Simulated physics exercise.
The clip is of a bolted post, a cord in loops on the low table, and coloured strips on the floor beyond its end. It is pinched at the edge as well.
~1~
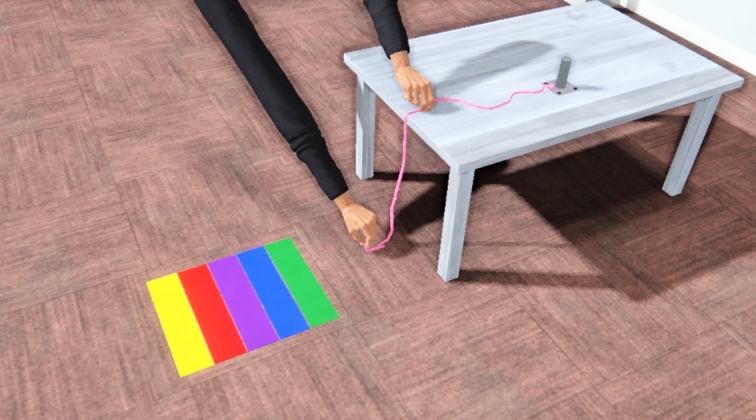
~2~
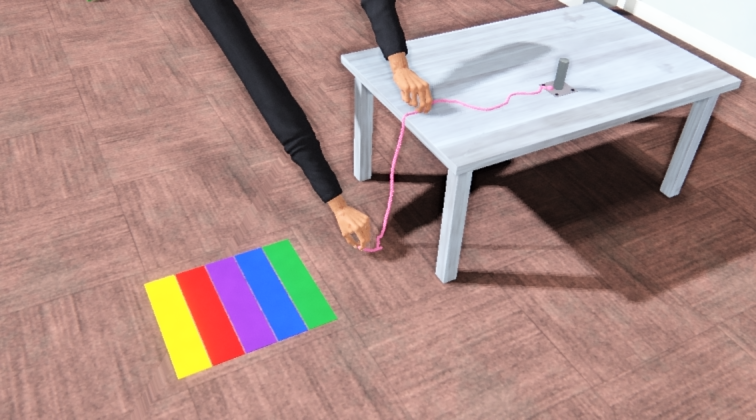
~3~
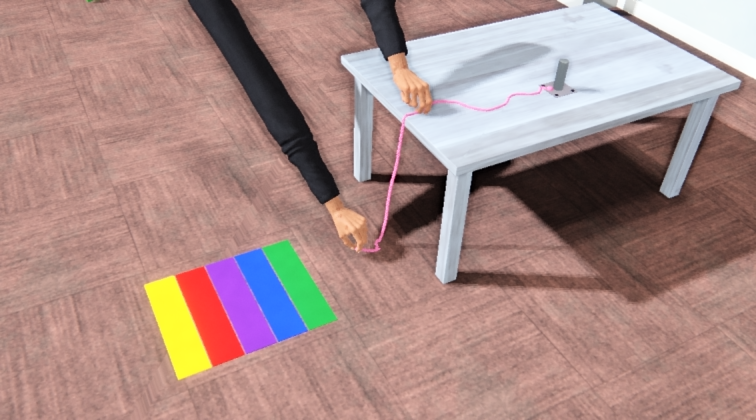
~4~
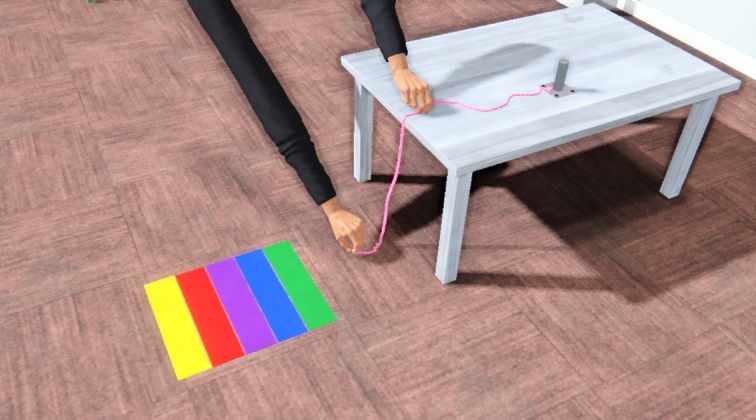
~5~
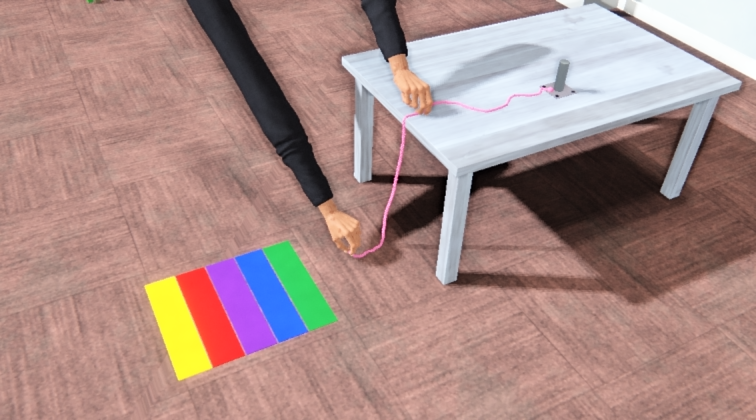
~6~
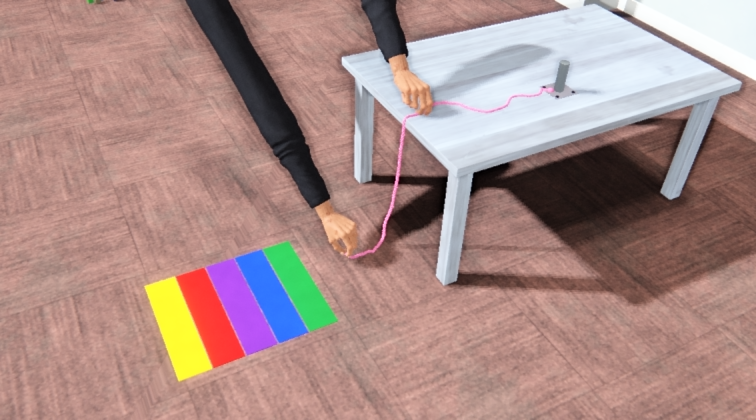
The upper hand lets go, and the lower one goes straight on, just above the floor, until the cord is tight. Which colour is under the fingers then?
The purple one.
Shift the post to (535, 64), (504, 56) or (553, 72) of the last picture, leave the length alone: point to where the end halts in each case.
Near (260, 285), (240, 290) and (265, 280).
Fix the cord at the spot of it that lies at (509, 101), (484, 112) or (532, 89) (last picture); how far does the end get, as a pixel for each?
The places are (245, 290), (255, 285) and (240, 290).
A little later, end near (292, 272); over green.
Next, end near (256, 284); over blue.
When it is tight, end near (236, 291); over purple. It halts on the purple strip.
